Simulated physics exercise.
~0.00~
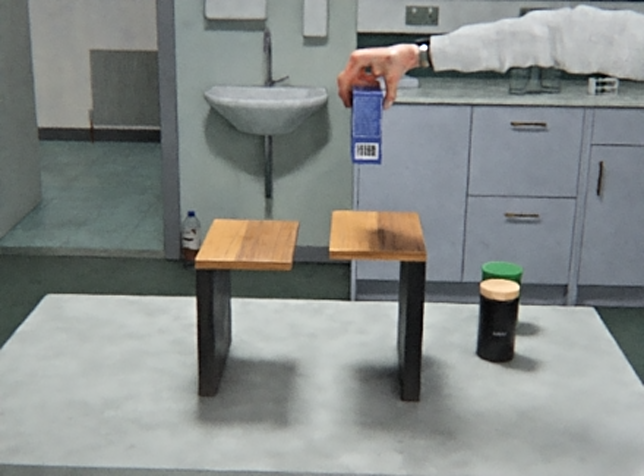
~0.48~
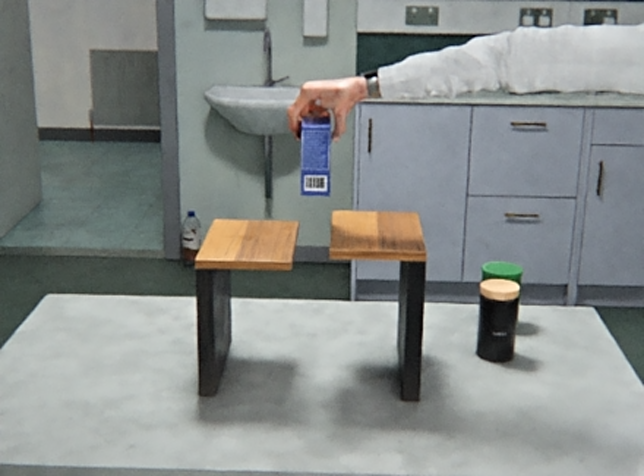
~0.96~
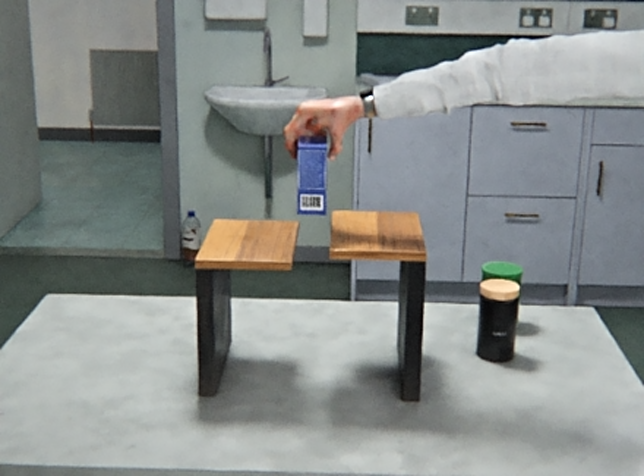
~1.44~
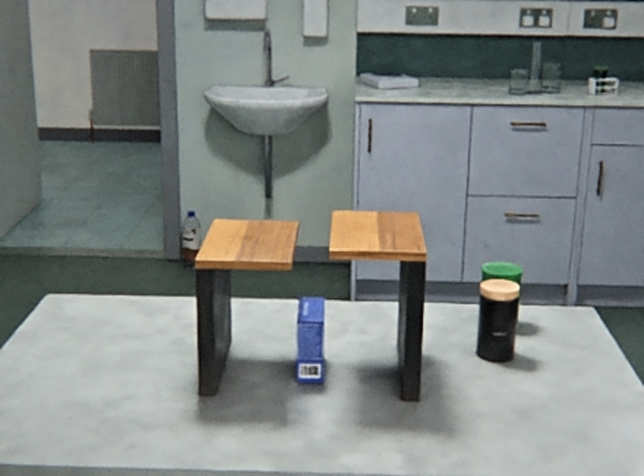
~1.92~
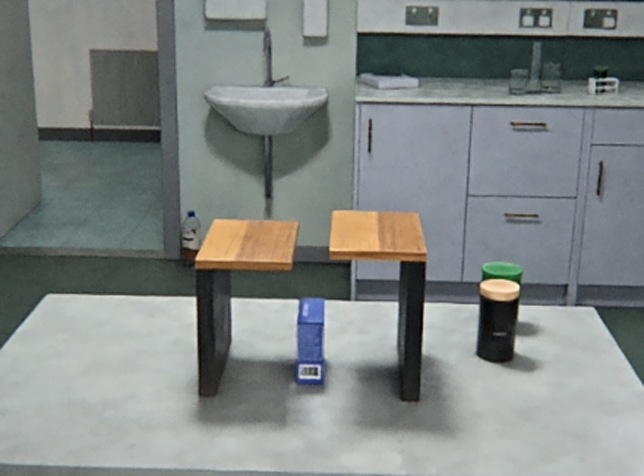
A hand in a white sleeve holds a small blue packet upright above two wooden-topped ledges with dark supports, standing on a pale grey table. The view is from the front and slightly above, in a room with a sink and grey-blue cabinets behind. To the right sit a black jar with a tan lid and a green-lidded tin partly behind it. The hand carries the packet left and down, then lowers it over the gap. The packet drops through, and the hand is gone. It ends standing upright on the table between the ledges, the jar and tin unmoved.
